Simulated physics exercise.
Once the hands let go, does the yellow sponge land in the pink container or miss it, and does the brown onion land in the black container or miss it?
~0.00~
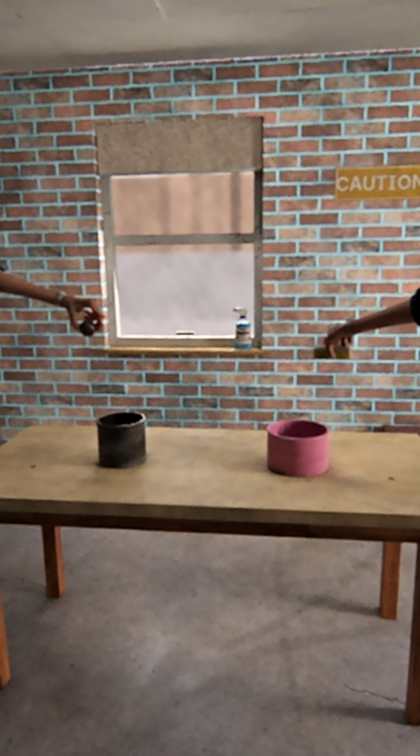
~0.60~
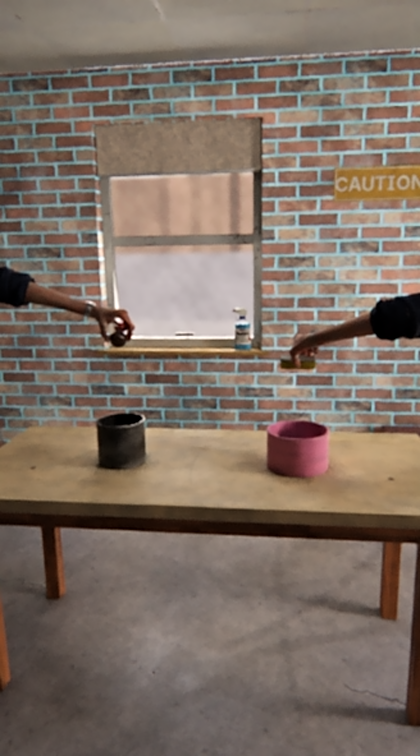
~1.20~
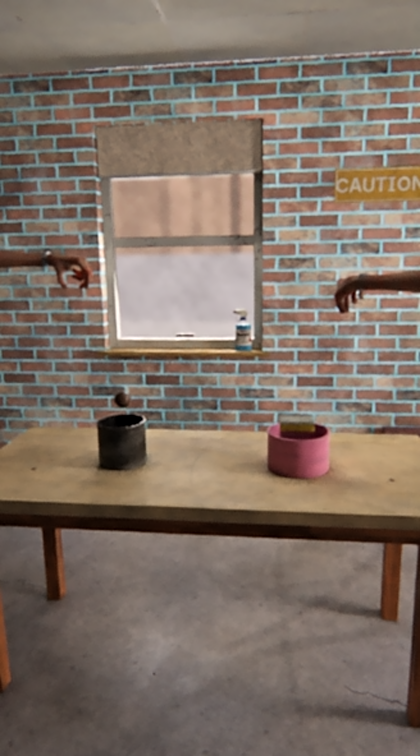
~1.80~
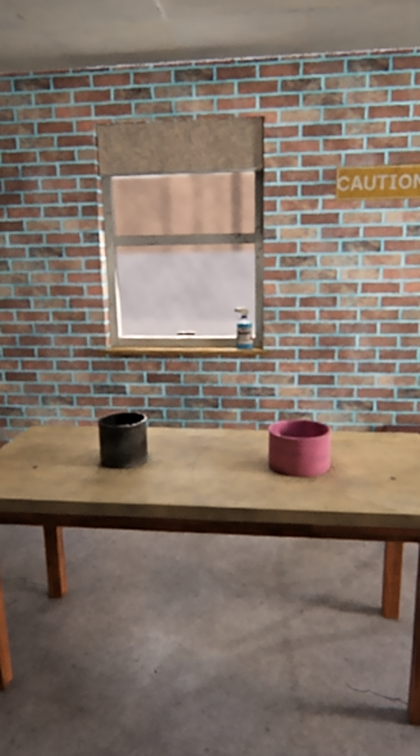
The yellow sponge drops into the pink container on the right. The brown onion drops into the black container on the left.
